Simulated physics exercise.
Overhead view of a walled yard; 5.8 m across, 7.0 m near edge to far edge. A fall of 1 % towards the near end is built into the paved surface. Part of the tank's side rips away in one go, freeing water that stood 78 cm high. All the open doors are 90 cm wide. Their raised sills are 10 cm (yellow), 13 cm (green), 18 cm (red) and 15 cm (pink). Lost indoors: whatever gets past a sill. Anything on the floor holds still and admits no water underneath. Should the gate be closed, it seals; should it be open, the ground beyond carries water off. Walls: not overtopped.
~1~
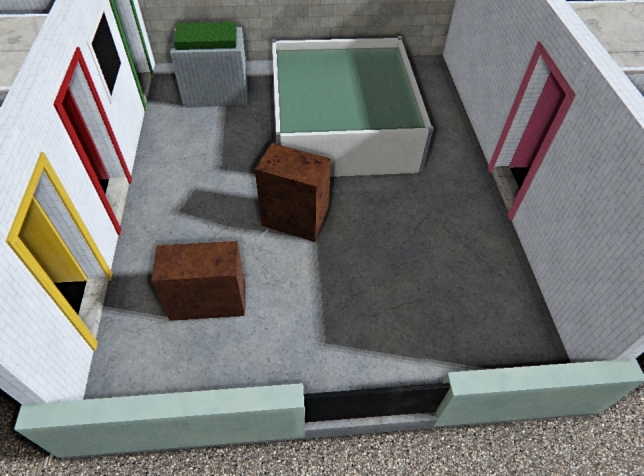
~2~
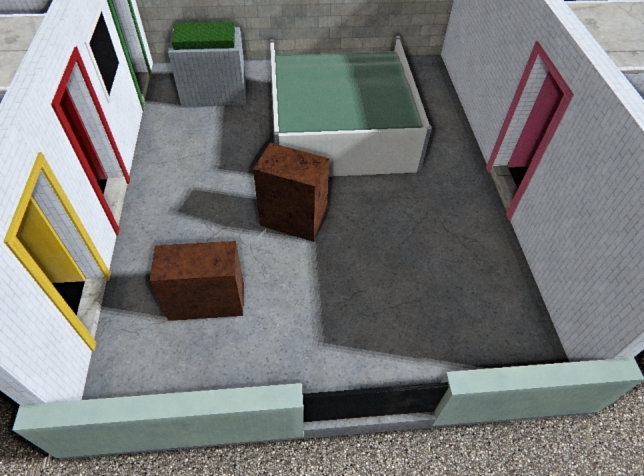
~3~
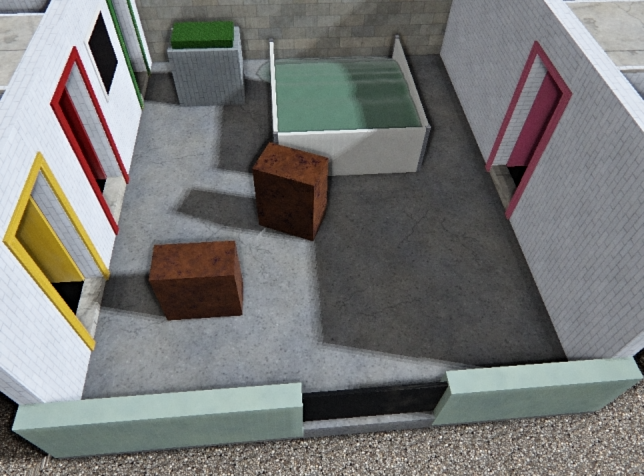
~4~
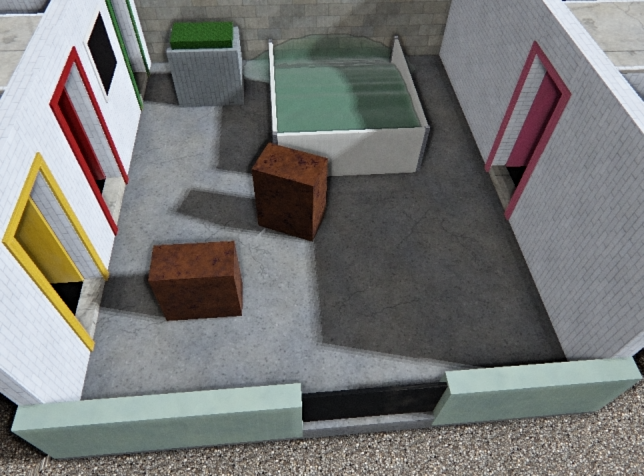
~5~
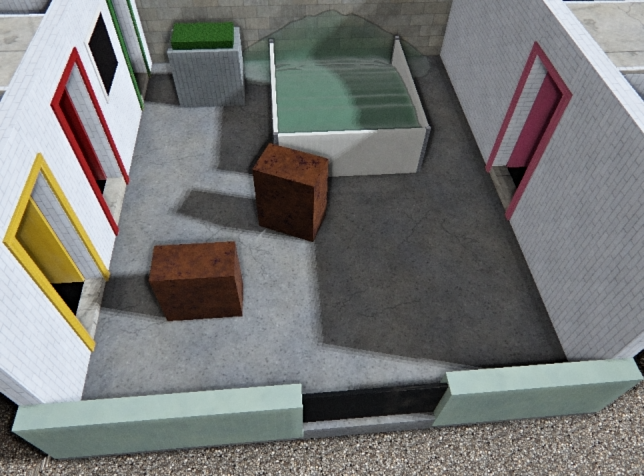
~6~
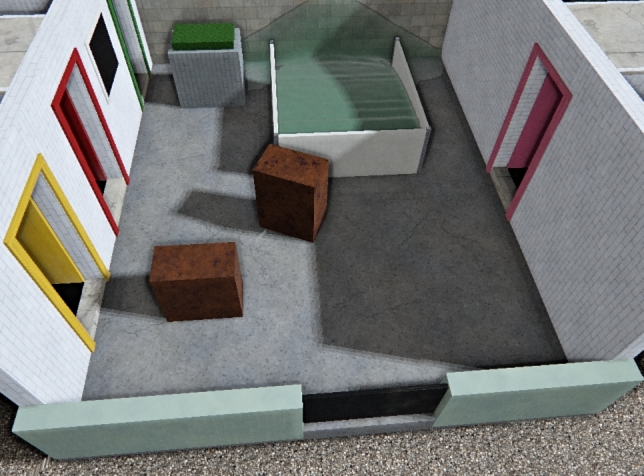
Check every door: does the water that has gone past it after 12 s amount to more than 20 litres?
Yellow door: It does. Green door: It does. Red door: It does not. Pink door: It does not.
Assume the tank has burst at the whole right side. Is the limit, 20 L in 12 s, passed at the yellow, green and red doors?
Log - yellow: Threshold topped, green: Threshold topped, red: Threshold not reached.
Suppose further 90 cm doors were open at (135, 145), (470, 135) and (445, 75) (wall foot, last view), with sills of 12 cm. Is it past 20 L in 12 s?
In that order: Not over, below, past it.
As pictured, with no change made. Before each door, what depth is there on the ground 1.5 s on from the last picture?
Depths: Yellow door 0 cm, green door 31 cm, red door 0 cm, pink door 4 cm.
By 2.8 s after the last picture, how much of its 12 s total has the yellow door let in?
0 percent or so by then.
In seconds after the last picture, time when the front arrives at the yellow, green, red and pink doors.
So yellow at 2.8 s, green at 0.5 s, red at 2.0 s, and pink at 1.1 s.
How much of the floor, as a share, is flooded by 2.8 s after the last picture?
I'd guess around 70 %.
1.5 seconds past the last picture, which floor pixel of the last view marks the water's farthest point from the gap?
I'd put it near pixel (513, 233) of the last picture.
Then, 0.7 s after the last picture water covers 15 % of the floor and is deepest (61 cm) near (441, 60); yellow door not reached, green door 15 cm at the sill, 1 L in, red door not reached, pink door not reached.
Then, 1.5 s after the last picture water covers 30 % of the floor and is deepest (57 cm) near (162, 68); yellow door not reached, green door 31 cm at the sill, 68 L in, red door not reached, pink door 4 cm at the sill, 0 L in.
Then, 2.8 s after the last picture water covers 70 % of the floor and is deepest (35 cm) near (162, 68); yellow door 2 cm at the sill, 0 L in, green door 25 cm at the sill, 201 L in, red door 4 cm at the sill, 0 L in, pink door 6 cm at the sill, 0 L in.
Then, 6.3 s after the last picture water covers 95 % of the floor and is deepest (22 cm) near (181, 373); yellow door 21 cm at the sill, 8 L in, green door 17 cm at the sill, 278 L in, red door 4 cm at the sill, 0 L in, pink door 7 cm at the sill, 0 L in.
Then, 11.3 s after the last picture water covers 100 % of the floor and is deepest (18 cm) near (110, 425); yellow door 14 cm at the sill, 102 L in, green door 9 cm at the sill, 291 L in, red door 14 cm at the sill, 0 L in, pink door 14 cm at the sill, 0 L in.
